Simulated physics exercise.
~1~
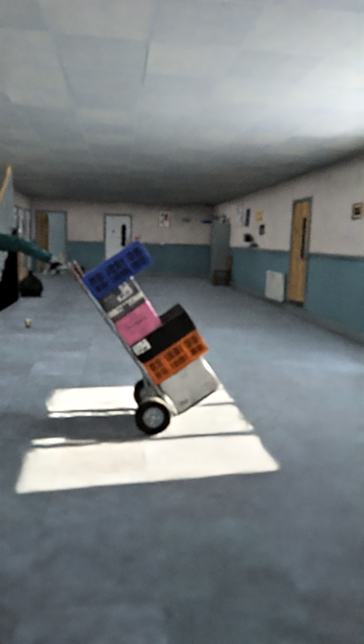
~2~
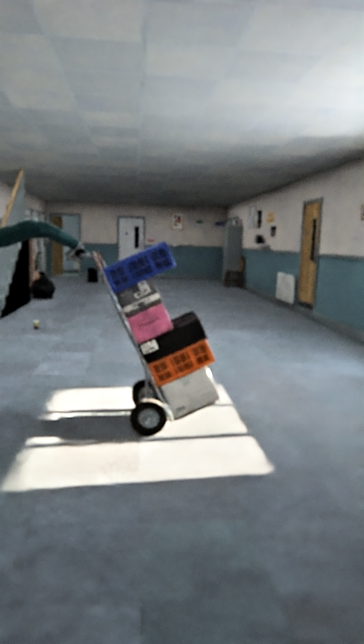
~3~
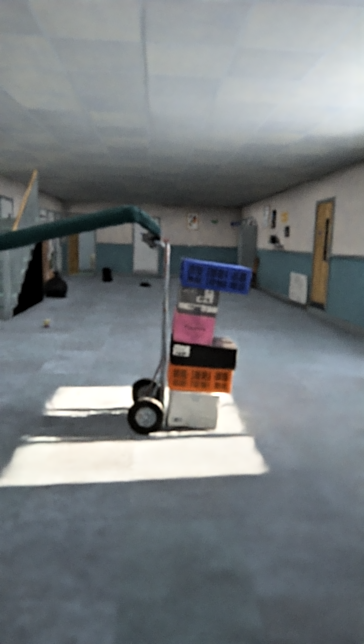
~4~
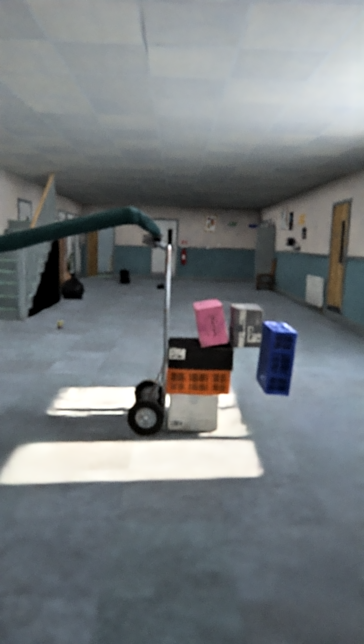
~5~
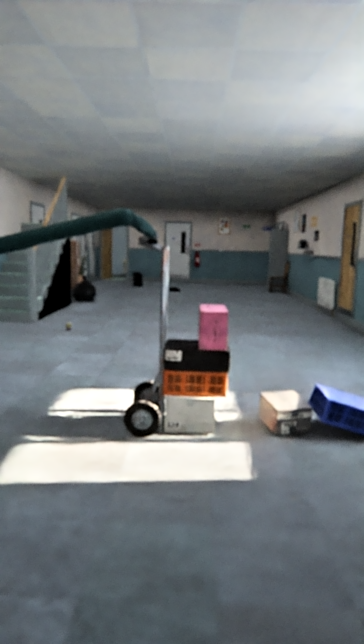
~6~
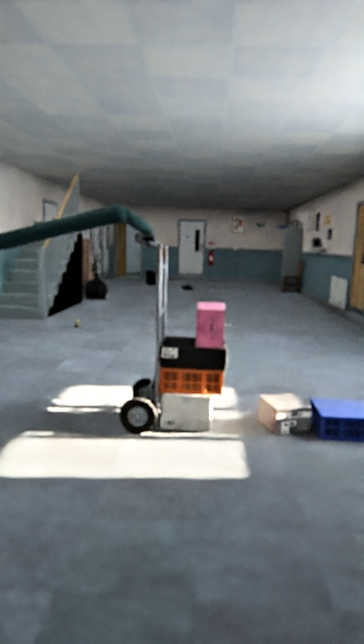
In the video, a green arm swings a tilted two-wheeled hand truck stacked with boxes and crates upright in a hallway; the blue crate and grey parcel topple off to the right onto the floor, while the pink box tips over but stays atop the black box, orange crate and white box.
